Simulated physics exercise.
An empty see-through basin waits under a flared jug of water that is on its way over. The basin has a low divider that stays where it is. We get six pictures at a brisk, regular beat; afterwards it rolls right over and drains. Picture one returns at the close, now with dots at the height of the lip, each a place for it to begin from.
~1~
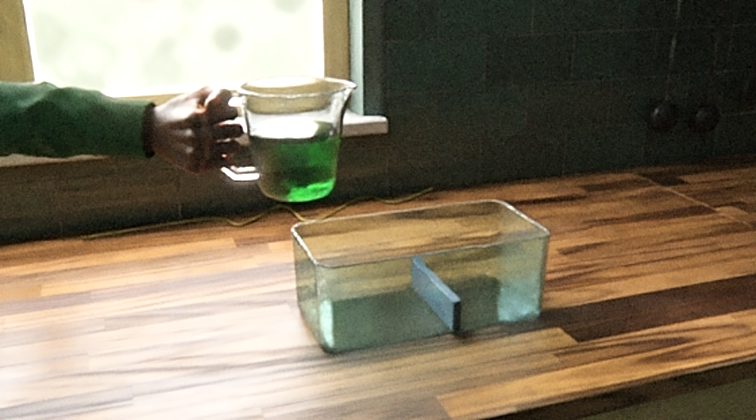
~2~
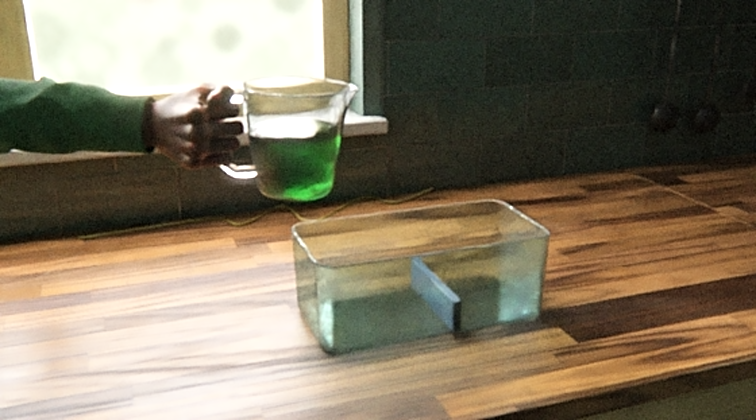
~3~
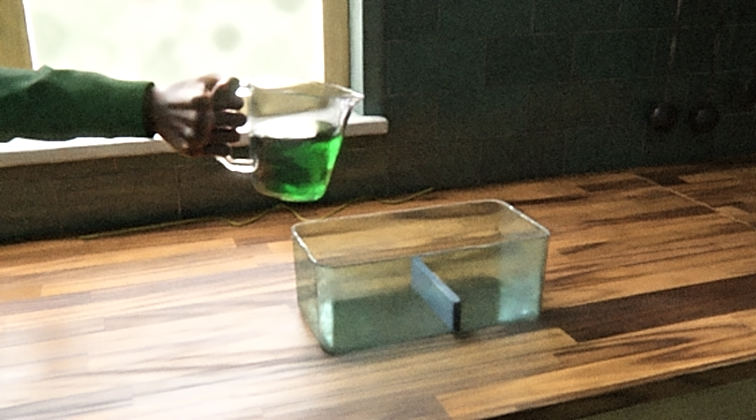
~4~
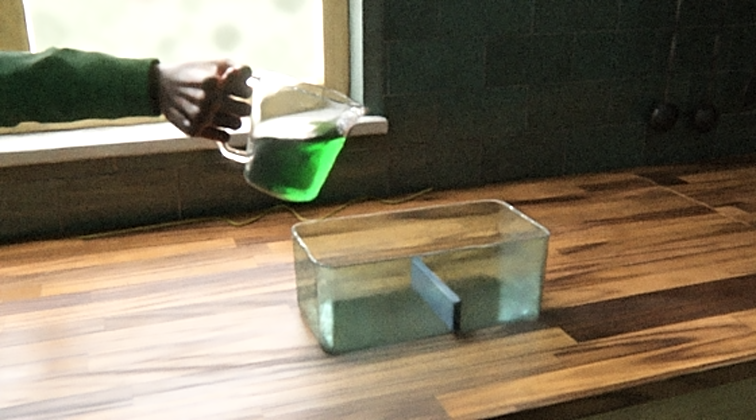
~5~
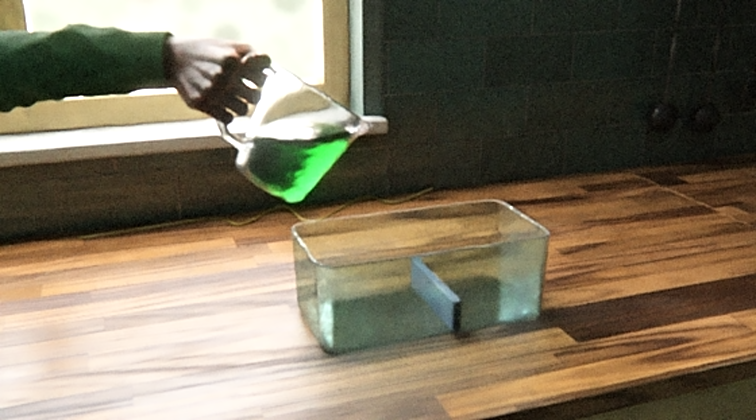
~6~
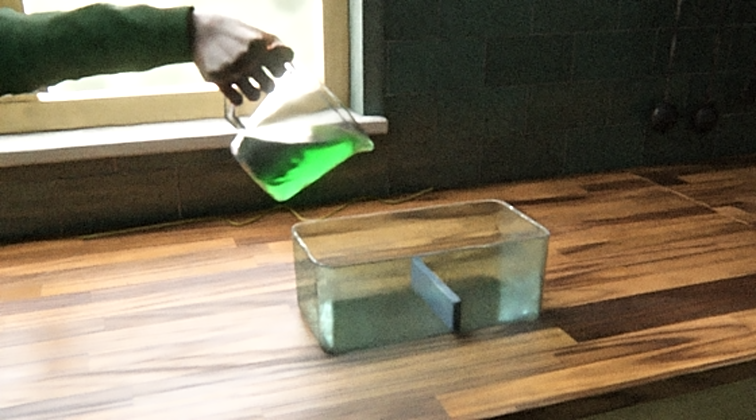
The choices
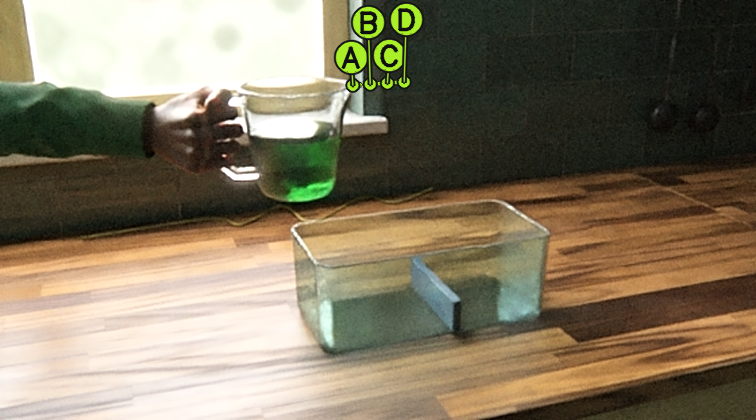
In this clip, a hand in a green sleeve holds a glass jug of green liquid above a clear, rectangular basin with a low divider on a wooden counter, then steadily tilts the jug to the right.
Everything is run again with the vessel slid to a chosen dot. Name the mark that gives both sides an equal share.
Spot D.
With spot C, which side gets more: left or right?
The left side.
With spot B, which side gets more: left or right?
The left side.
In lime, A at (352, 85); B at (370, 84); C at (387, 83); D at (404, 82).
With A, about 91 % ends left of the wall and 6 % right of it; 3 % is lost outside.
With B, about 89 % ends left of the wall and 6 % right of it; 5 % is lost outside.
With C, about 80 % ends left of the wall and 17 % right of it.
With D, about 48 % ends left of the wall and 51 % right of it.
